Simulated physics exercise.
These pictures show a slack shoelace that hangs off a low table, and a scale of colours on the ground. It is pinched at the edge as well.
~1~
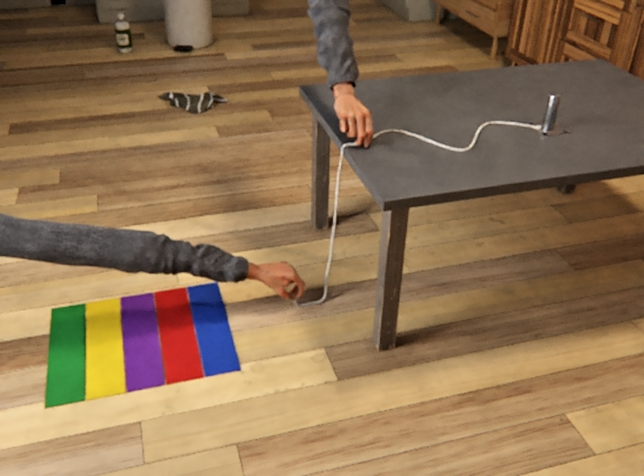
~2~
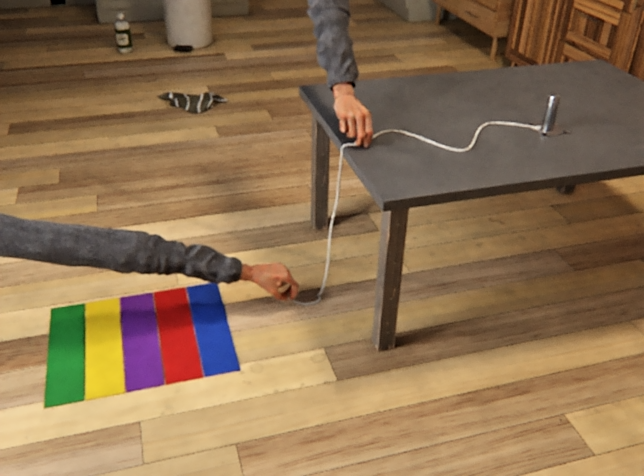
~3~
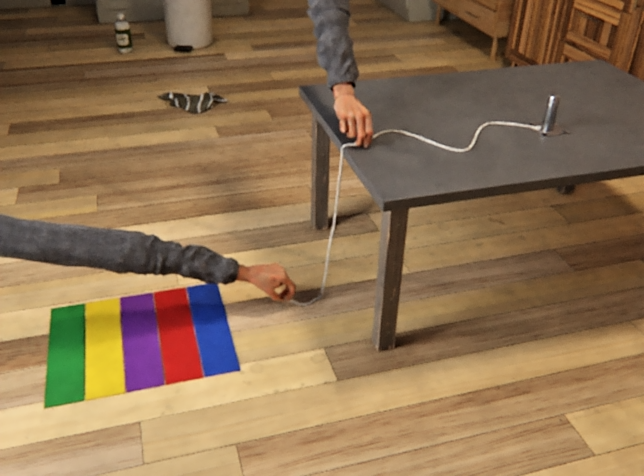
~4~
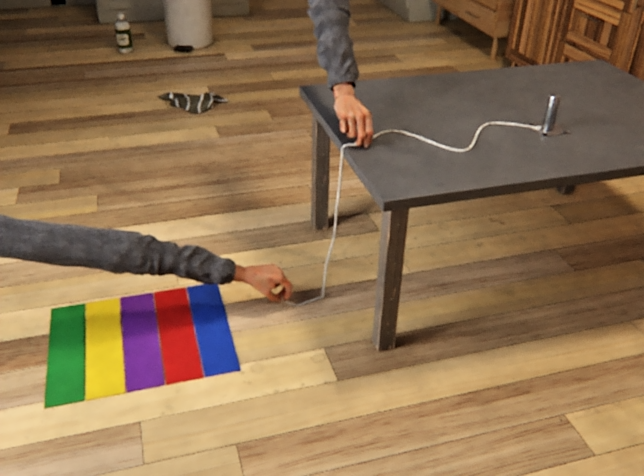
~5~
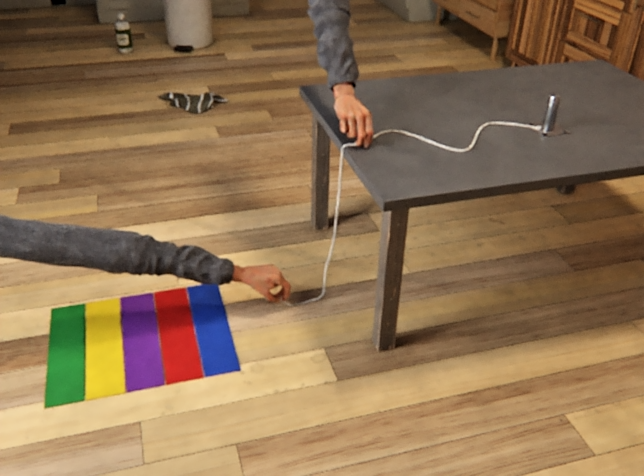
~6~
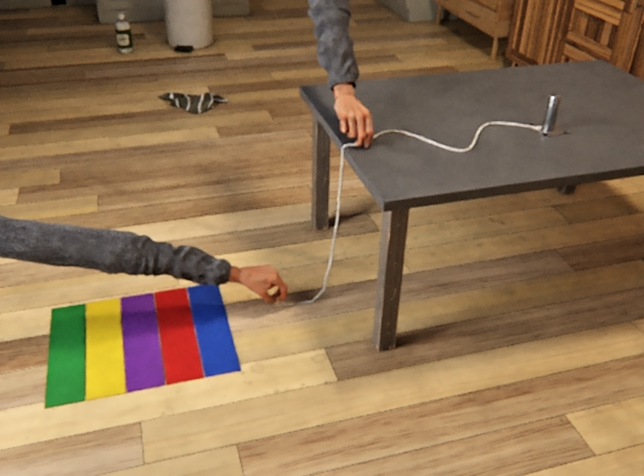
A hand low at left draws the free end of a white shoelace slightly leftward near a striped colour scale on the floor, slowing to tiny shifts. The hanging part sways a little, while another hand pinches the lace at the table's edge and the part on top stays still.
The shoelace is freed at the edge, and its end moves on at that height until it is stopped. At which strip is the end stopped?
It gets as far as the yellow strip.
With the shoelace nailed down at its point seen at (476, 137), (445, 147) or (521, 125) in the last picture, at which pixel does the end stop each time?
About (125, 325), (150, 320) and (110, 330).
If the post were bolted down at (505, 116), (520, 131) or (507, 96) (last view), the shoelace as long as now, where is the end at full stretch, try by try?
Near (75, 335), (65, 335) and (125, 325).
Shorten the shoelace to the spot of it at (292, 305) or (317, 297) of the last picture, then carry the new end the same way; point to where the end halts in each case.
About (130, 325) and (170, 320).
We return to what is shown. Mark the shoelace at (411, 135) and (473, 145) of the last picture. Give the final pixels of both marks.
At (365, 147), then (440, 140).
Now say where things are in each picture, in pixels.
In the first picture, end (295, 296); blue (219, 355); red (182, 362); purple (144, 369); yellow (105, 377); green (65, 384).
In the second picture, end (289, 298); shoelace through (501, 123) (471, 147) (402, 132) (344, 149) (332, 221) (325, 280).
In the third picture, end (286, 298).
In the fourth picture, end (282, 299); shoelace through (501, 123) (471, 147) (403, 133) (344, 149) (336, 221) (324, 280).
In the fifth picture, end (281, 299).
In the sixth picture, end (278, 300); shoelace through (502, 123) (472, 147) (403, 133) (344, 149) (337, 221) (325, 280).
Soon after, end near (154, 321); over purple.
After that, end near (121, 326); over purple.
At the stop, end near (102, 329); over yellow. The yellow one.
